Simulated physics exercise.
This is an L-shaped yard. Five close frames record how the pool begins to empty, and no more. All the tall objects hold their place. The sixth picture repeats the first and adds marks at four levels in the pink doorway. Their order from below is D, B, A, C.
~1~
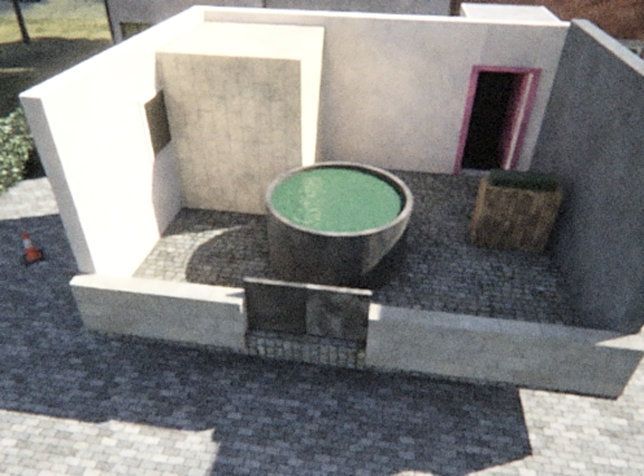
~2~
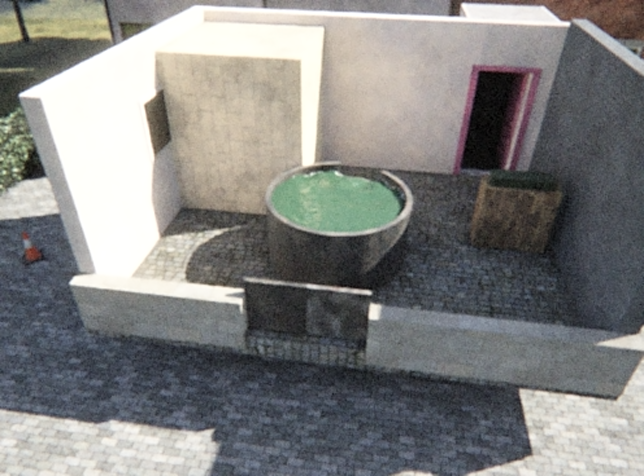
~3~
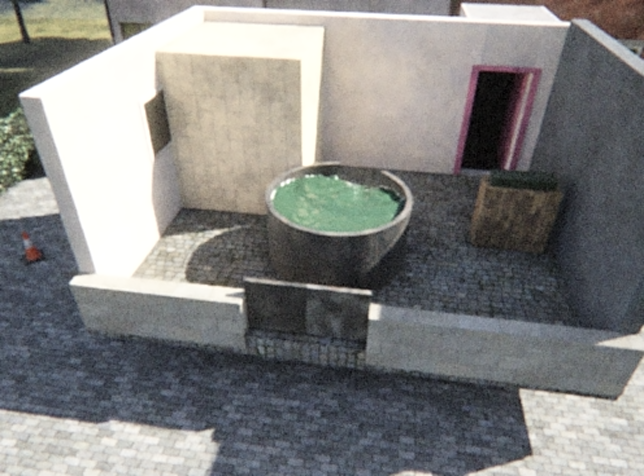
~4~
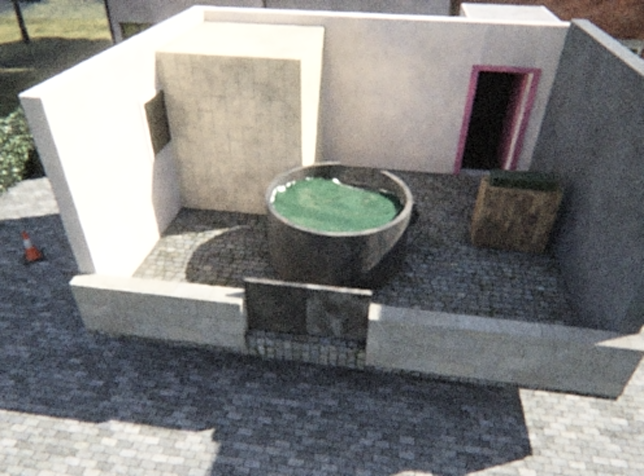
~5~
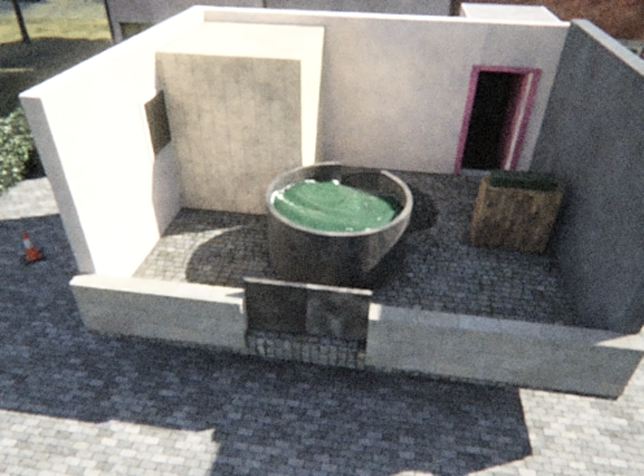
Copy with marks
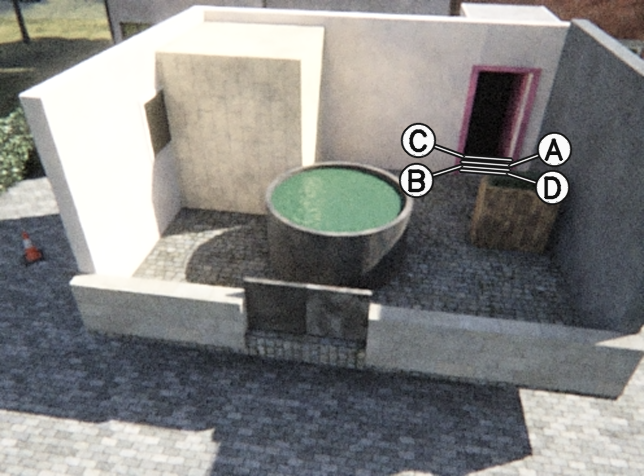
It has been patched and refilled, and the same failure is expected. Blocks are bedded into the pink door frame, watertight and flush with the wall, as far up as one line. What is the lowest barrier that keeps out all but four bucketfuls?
Height A.
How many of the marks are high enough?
Two of the four.
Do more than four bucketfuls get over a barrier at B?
Yes, it does.
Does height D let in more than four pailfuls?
Yes.
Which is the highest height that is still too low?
That is height B.
In white, A at (485, 163); B at (484, 168); C at (487, 158); D at (484, 171); from the bottom up D, B, A, C.
Choosing A, a bucket or two gets in.
Choosing B, about 9 bucketfuls get in.
Choosing C, nothing gets over.
Choosing D, dozens of bucketfuls pour in.
